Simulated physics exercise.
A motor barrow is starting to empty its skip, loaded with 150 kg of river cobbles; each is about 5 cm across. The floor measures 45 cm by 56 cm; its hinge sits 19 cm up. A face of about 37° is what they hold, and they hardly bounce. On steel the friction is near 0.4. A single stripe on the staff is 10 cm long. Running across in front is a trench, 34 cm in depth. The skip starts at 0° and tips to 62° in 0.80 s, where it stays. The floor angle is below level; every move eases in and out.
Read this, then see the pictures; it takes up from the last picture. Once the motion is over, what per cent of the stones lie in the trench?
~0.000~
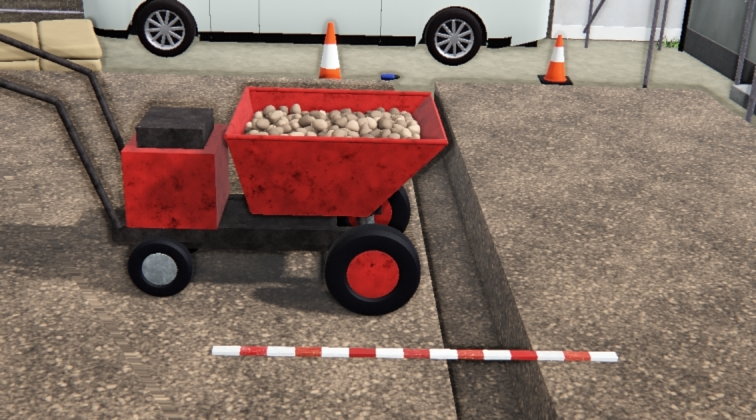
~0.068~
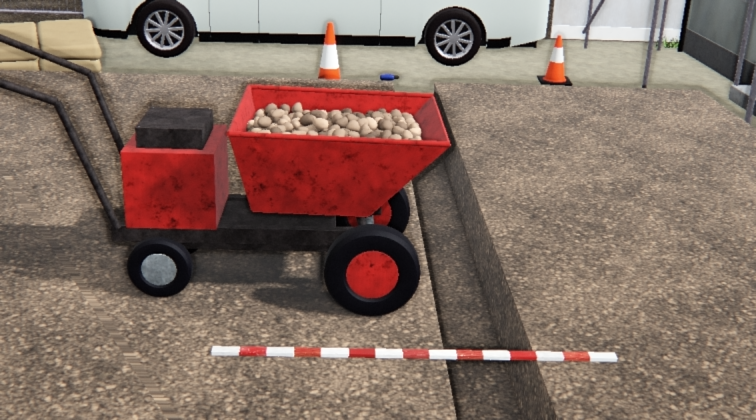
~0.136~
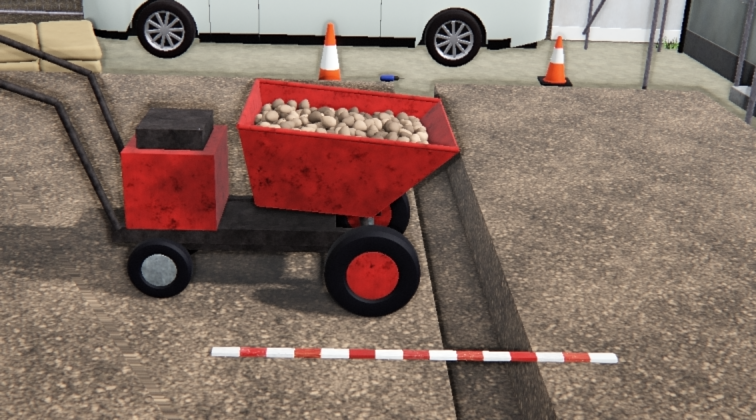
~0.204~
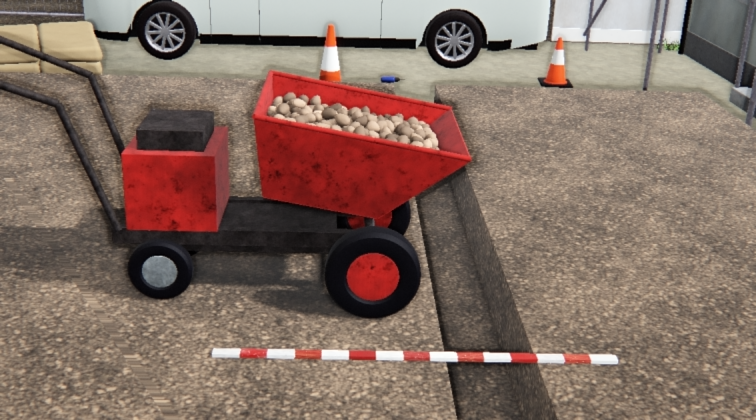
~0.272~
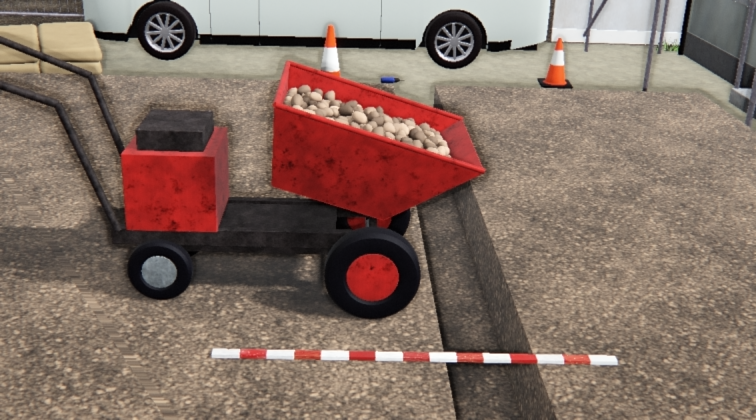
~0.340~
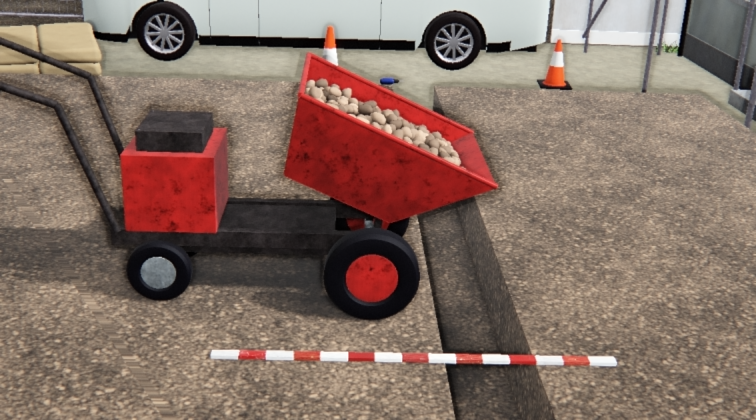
22 %.
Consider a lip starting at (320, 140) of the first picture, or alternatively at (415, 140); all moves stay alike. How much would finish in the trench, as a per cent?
I'd expect some 85 per cent, then some 50.
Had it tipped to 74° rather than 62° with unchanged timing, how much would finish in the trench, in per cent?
It would be near 5 per cent.
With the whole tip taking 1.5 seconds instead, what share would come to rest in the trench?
Probably about 25 in a hundred.
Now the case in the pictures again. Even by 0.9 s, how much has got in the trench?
At that moment: Approx. 0 %.
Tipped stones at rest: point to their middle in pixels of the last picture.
(549, 281).
After 0.6 s the floor is at 52°; 100 % in the skip; the foremost stones are at (503, 219).
After 0.9 s the floor is at 62°; 86 % in the skip, 14 % past the trench; the foremost stones are at (579, 287).
After 1.2 s the floor is at 62°; 47 % in the skip, 52 % past the trench; the foremost stones are at (707, 292).
After 3.2 s the floor is at 62°; 7 % in the skip, 22 % in the trench, 70 % past the trench; the foremost stones are past the picture's edge.
